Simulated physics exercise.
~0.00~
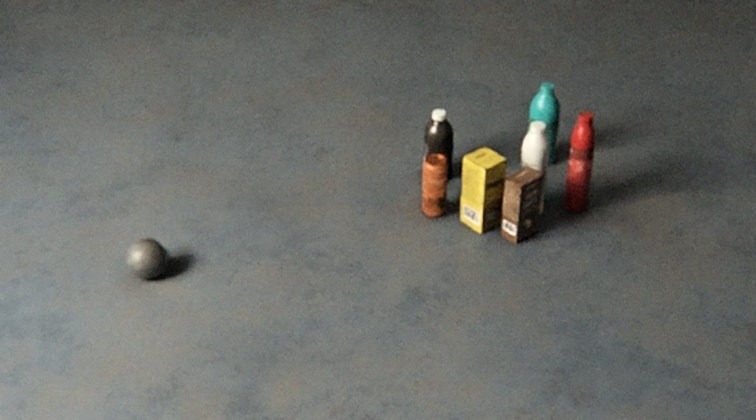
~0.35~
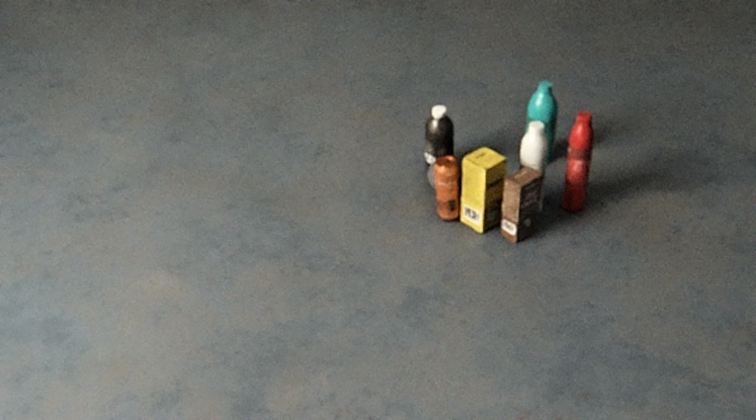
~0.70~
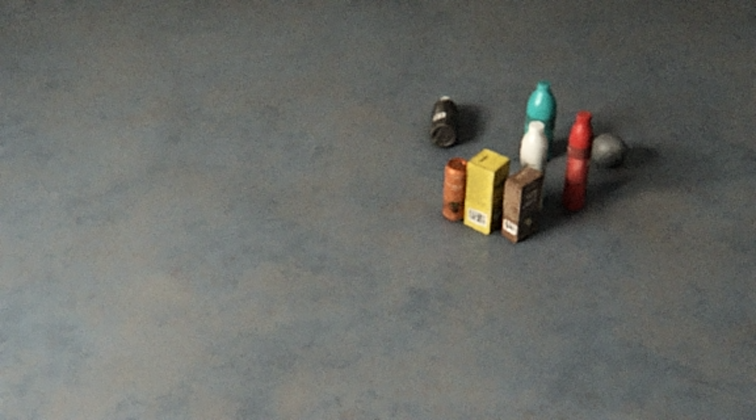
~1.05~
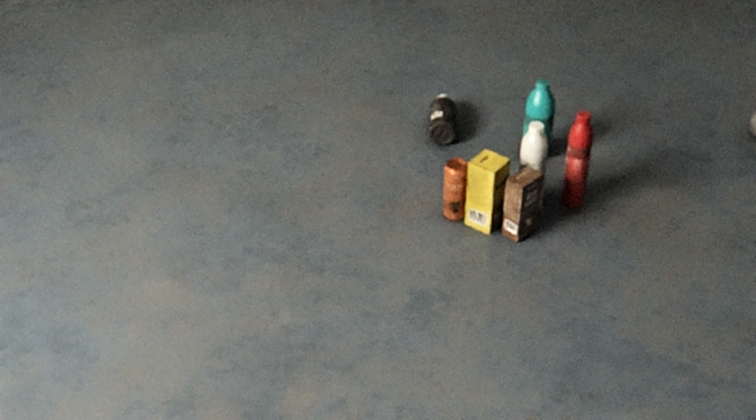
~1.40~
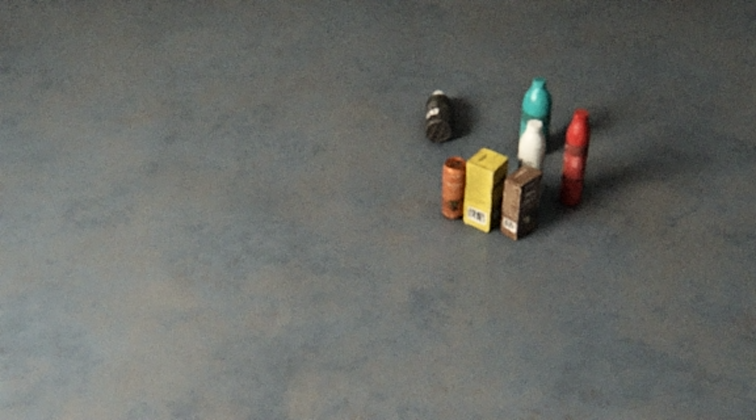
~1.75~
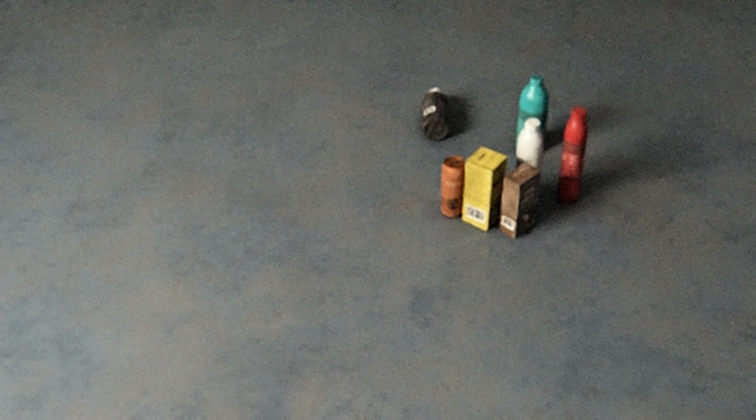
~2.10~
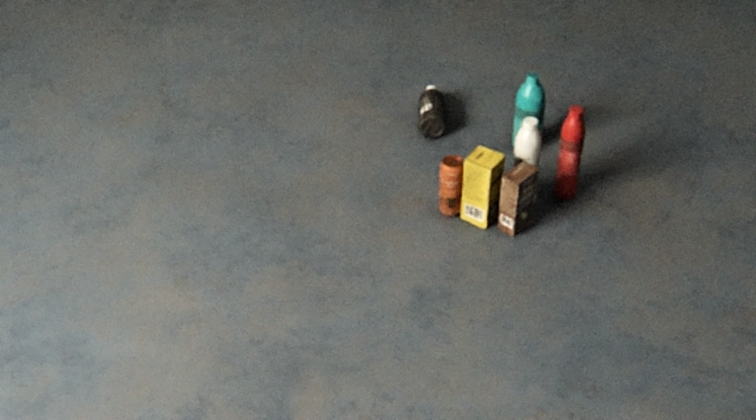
Grey ball rolling right into a group of bottles and cartons, nudging the orange can, toppling the black bottle and rolling away.
